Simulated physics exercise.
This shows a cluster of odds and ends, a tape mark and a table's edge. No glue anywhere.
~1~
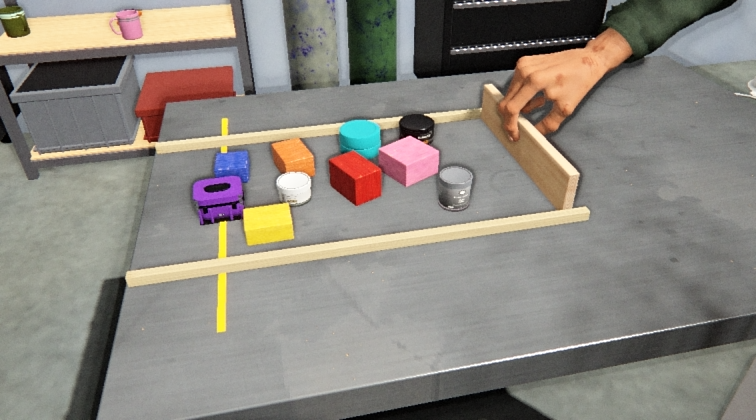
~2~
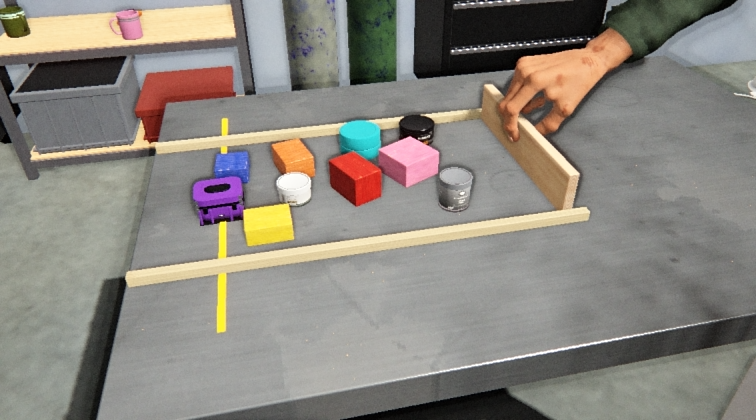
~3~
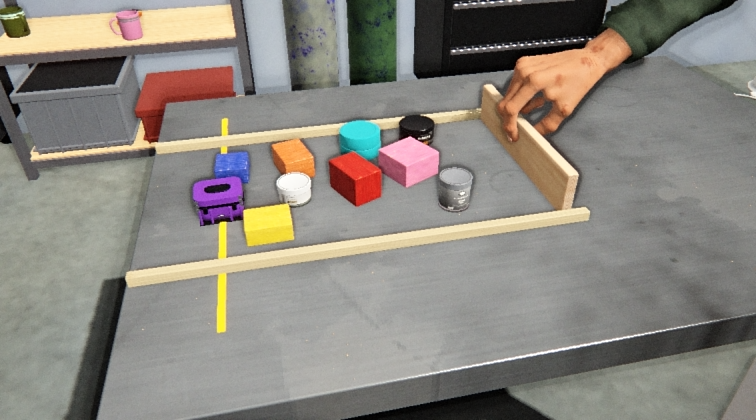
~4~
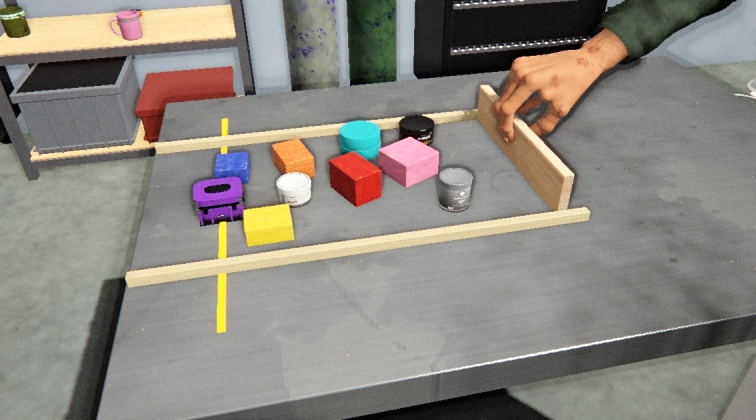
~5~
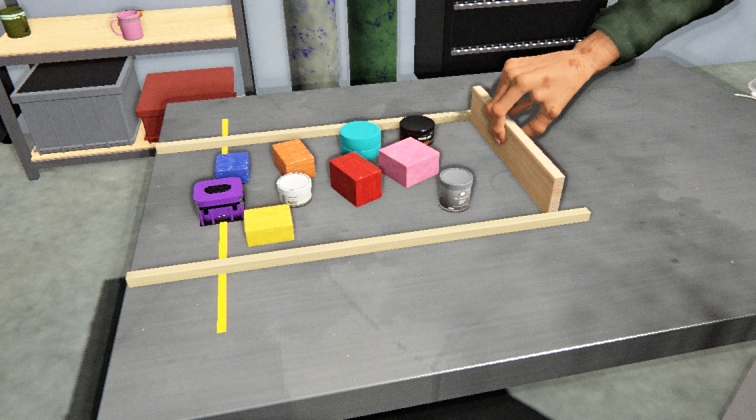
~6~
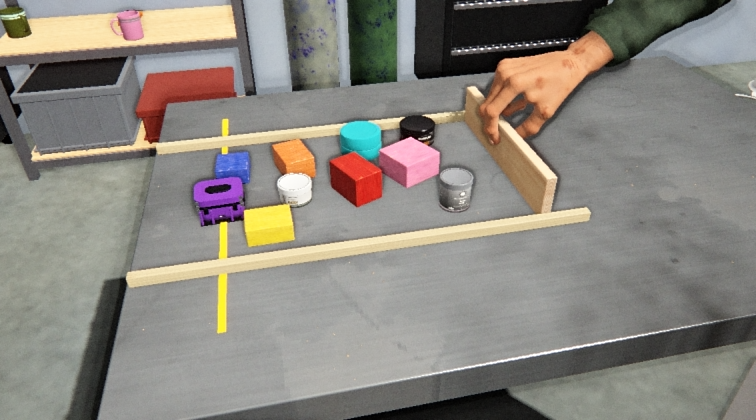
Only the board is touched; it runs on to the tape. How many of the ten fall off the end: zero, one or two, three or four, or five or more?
As it turns out, the number that fall off is one or two.
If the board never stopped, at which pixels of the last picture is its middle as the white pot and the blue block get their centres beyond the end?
Its middle is around (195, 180) and around (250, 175).
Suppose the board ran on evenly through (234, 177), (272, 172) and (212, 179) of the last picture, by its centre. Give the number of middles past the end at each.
Place by place, 1, 0 and 3.
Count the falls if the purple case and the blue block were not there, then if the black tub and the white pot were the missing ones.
It would be 0 and 1.
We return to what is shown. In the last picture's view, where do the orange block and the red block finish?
The orange block stops around (149, 183); the red block around (205, 204).
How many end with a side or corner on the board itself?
In contact: 4.
Soon after, none off yet; purple case at rest near (221, 201); blue block at rest near (233, 169); yellow block at rest near (269, 225).
After that, none off yet; purple case at rest near (221, 201); blue block moving near (226, 170); yellow block at rest near (269, 225).
And then, none off yet; purple case displaced about its own width near (174, 217); blue block displaced well along near (166, 171); yellow block displaced about its own width near (211, 238).
In the end, the number that fall off is one or two; gone, blue block.
